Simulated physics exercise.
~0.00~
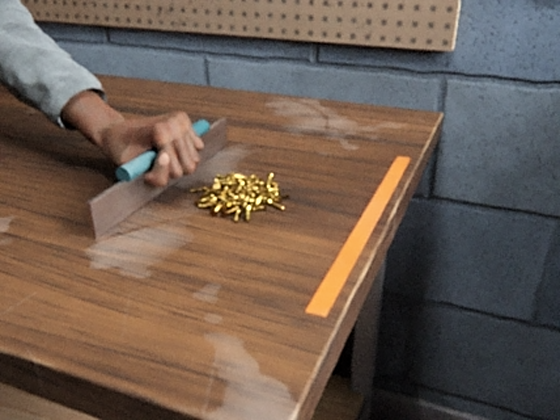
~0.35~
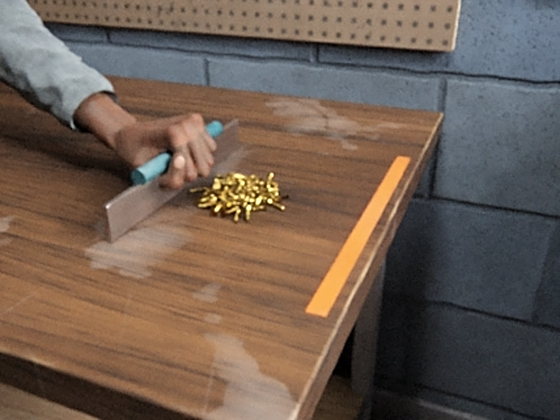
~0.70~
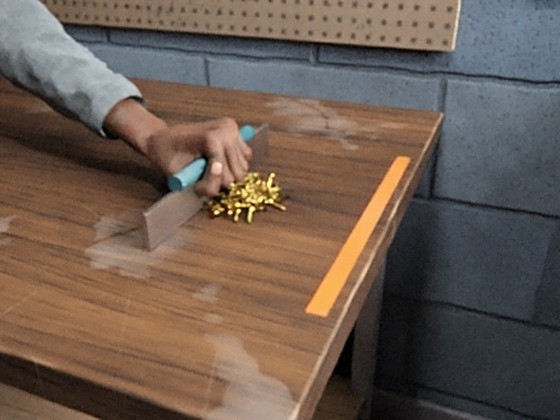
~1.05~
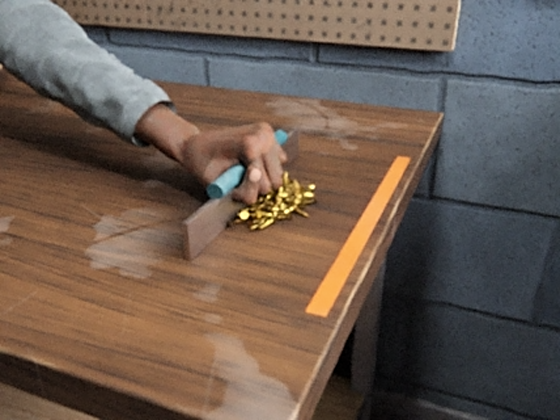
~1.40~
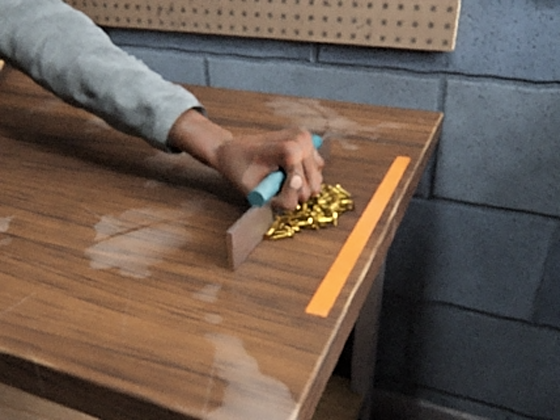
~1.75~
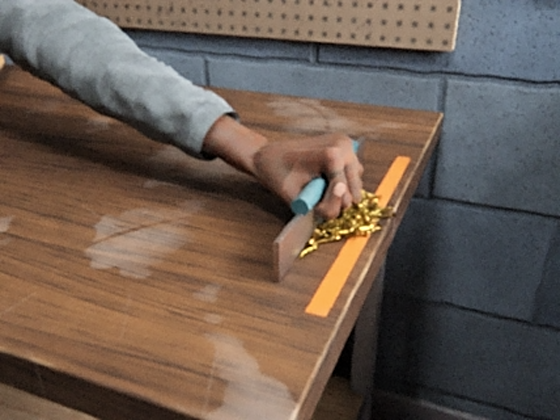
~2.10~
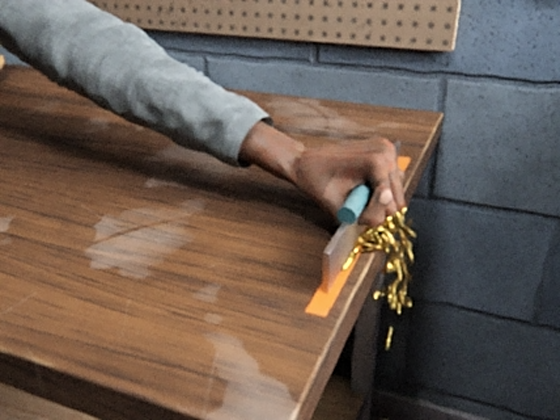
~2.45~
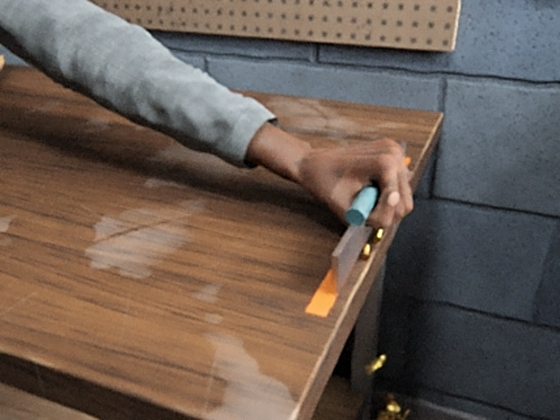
A hand pushed a small heap of shiny gold bits rightward across a wooden table with a blue-handled scraper, past an orange tape line and over the edge, then stopped at the tape as nearly all of the bits tumbled off toward the floor.
